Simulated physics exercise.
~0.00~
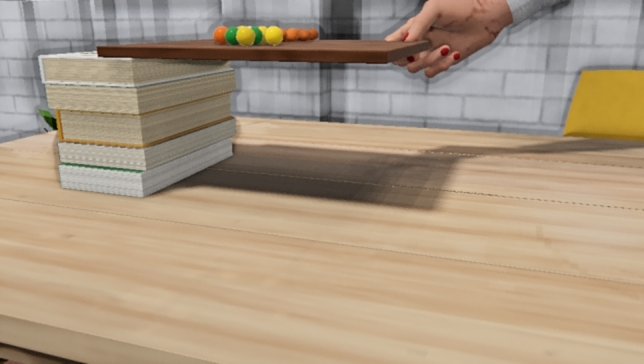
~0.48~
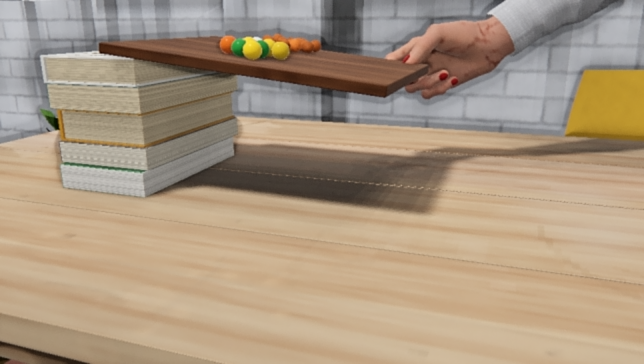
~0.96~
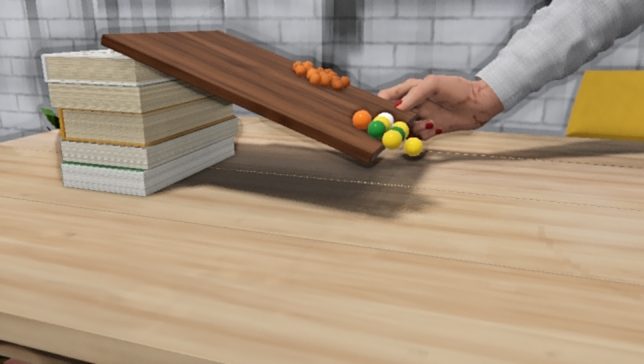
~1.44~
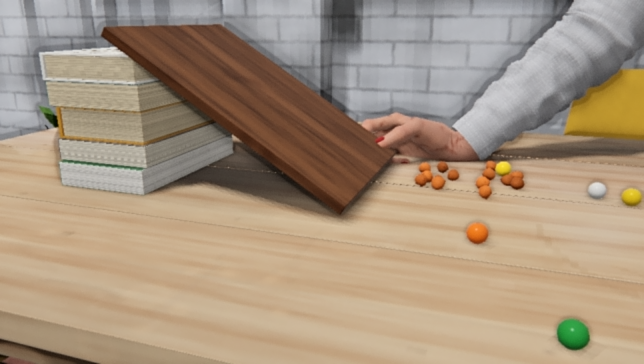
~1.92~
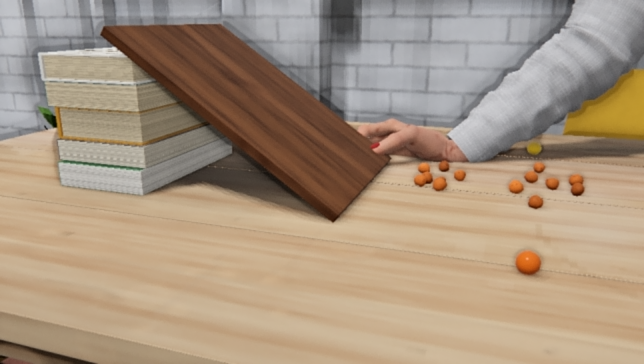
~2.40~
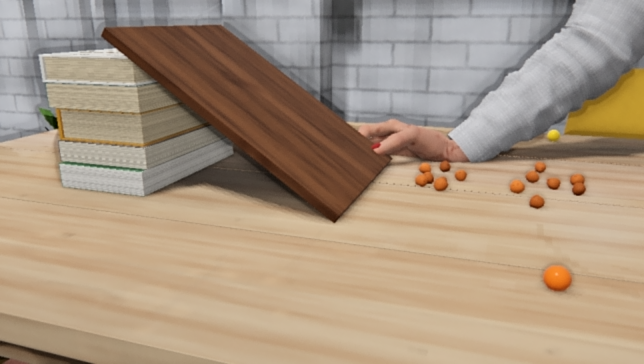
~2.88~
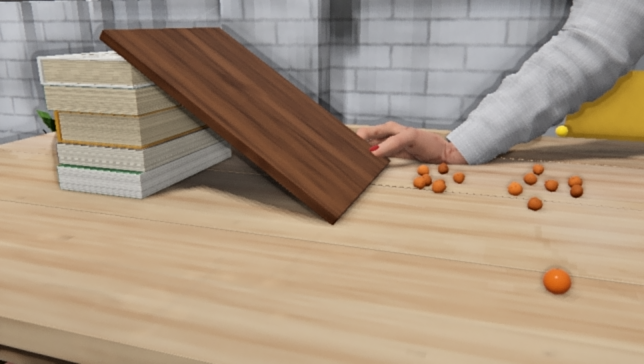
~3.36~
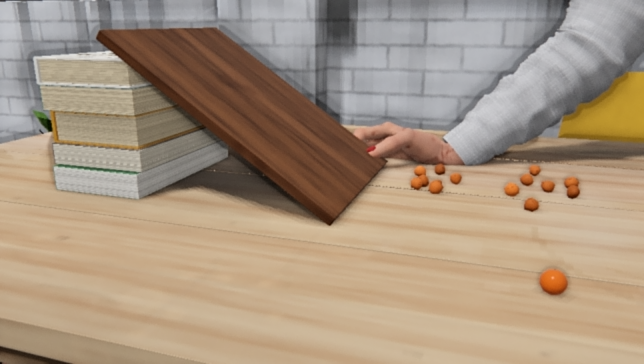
On a wooden table, a hand lowered one end of a board propped on books, and colorful little balls rolled off to the right, the yellow, green and white ones going farthest, while small orange ones stayed scattered nearer the board.
